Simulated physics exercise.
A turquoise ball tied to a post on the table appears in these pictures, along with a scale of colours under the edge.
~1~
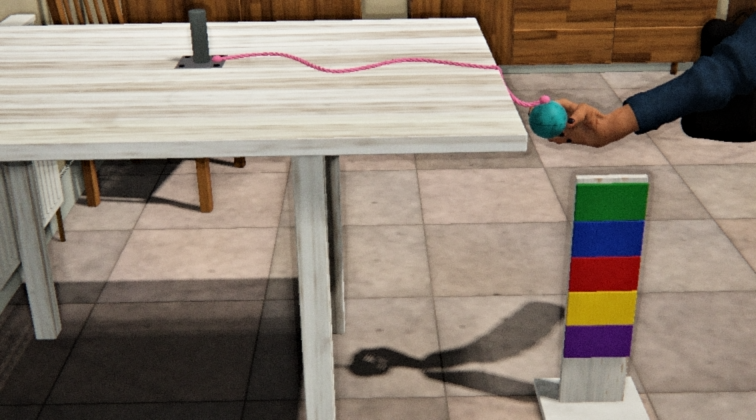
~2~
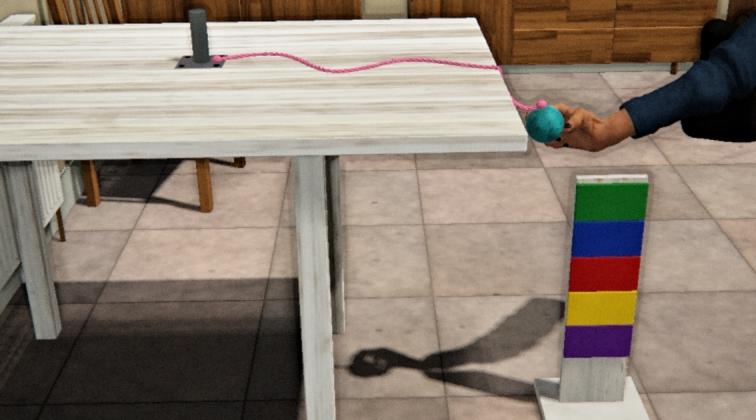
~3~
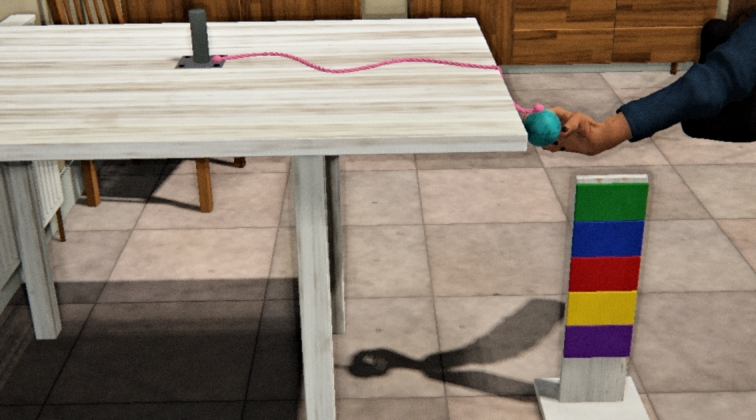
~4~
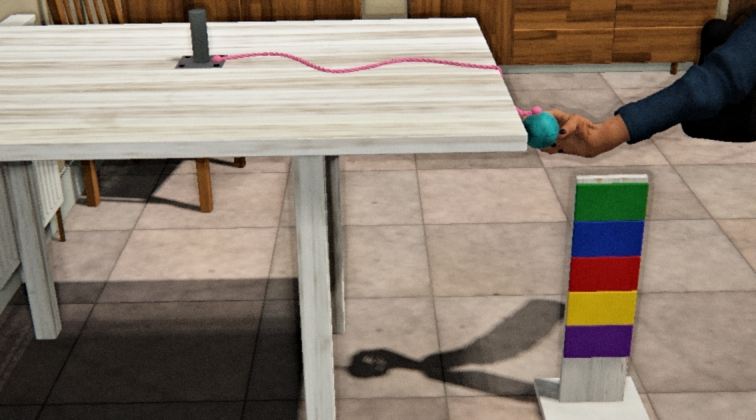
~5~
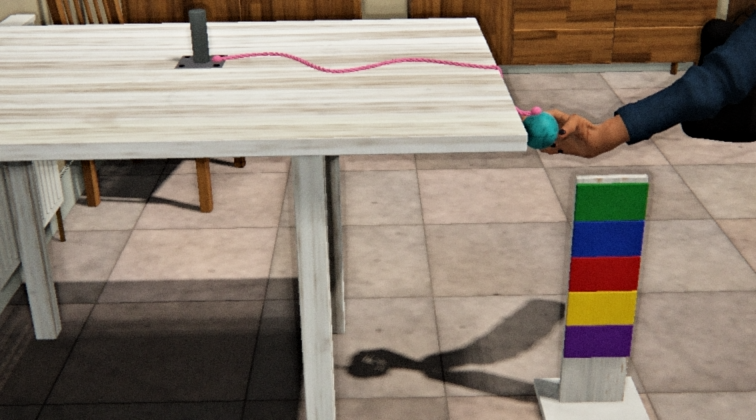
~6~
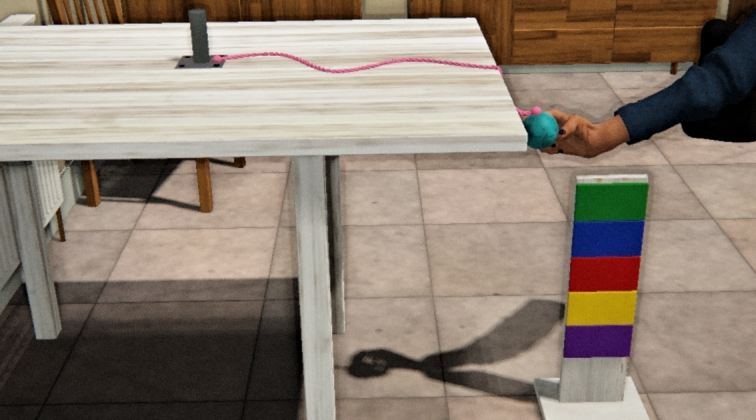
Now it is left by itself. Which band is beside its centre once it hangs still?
The green band.
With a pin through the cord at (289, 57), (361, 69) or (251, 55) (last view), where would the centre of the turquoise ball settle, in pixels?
The three spots are (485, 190), (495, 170) and (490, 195), in that order.
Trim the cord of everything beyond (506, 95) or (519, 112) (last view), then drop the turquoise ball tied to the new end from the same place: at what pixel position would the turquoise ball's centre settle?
It would end up close to (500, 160), then close to (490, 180).
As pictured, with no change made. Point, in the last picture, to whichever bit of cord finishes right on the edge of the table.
It's near (451, 64) in the last picture.
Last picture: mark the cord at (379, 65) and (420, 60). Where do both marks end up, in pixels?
About (419, 65), and the other about (466, 66).
Early on, ball near (491, 198); level with green.
Midway, ball near (505, 201); level with green.
Finally, ball near (490, 202); level with green. Its centre hangs level with the green band.
